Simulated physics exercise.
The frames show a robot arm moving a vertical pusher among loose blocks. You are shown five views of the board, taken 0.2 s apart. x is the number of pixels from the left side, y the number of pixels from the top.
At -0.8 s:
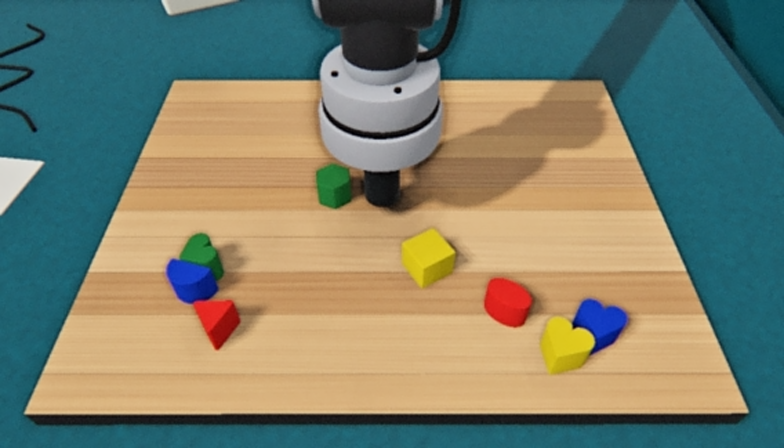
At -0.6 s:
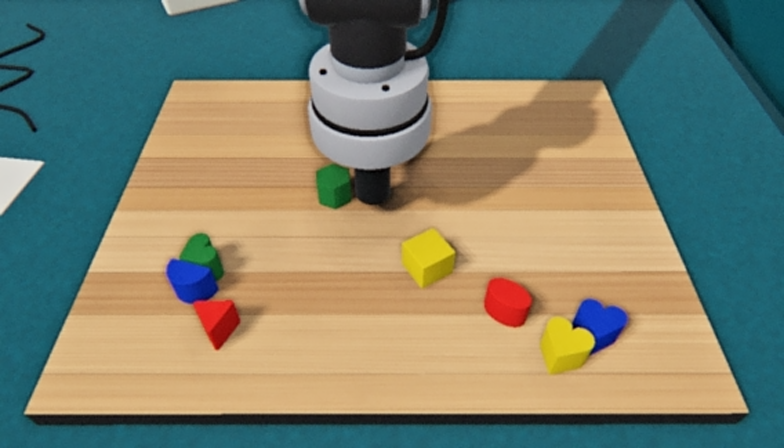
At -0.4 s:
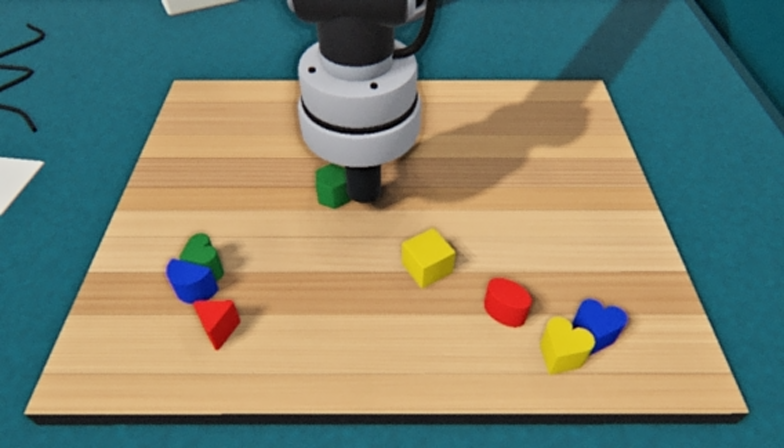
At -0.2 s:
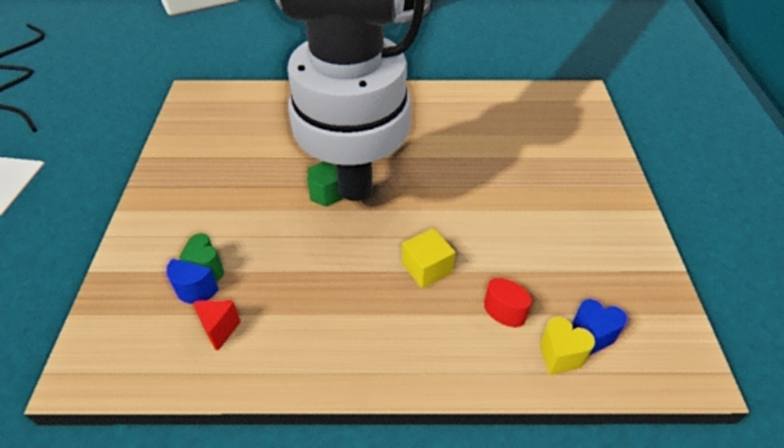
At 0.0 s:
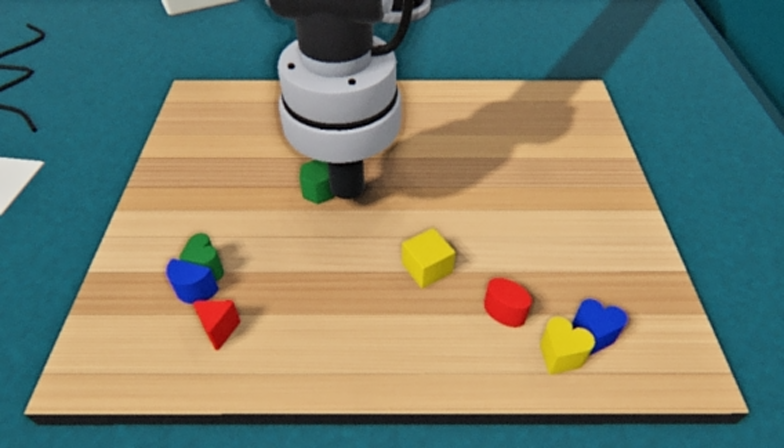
A robot arm slid its black pusher left across a wooden board until it met the green block and nudged it slightly left, while the other colourful blocks, including two hearts at right, stayed still.
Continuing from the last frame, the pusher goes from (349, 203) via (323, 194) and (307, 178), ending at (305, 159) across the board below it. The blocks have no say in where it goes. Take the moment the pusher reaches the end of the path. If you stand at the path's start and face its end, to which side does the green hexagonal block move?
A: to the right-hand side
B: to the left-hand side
The answer is B.
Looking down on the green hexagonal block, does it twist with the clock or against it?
It spins against the clock.
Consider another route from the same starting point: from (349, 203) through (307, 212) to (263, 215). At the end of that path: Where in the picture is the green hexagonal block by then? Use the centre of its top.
I predict (294, 168).
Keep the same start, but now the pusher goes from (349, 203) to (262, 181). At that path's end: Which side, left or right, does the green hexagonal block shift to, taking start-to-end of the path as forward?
The right-hand side.
The first path, step by step. One third of the way, pusher at (321, 179); green hexagonal block at (291, 161).
Two thirds of the way, pusher at (304, 162); green hexagonal block at (272, 149), turned 15° anticlockwise.
At the end, pusher at (303, 144); green hexagonal block at (268, 143), turned 55° anticlockwise.
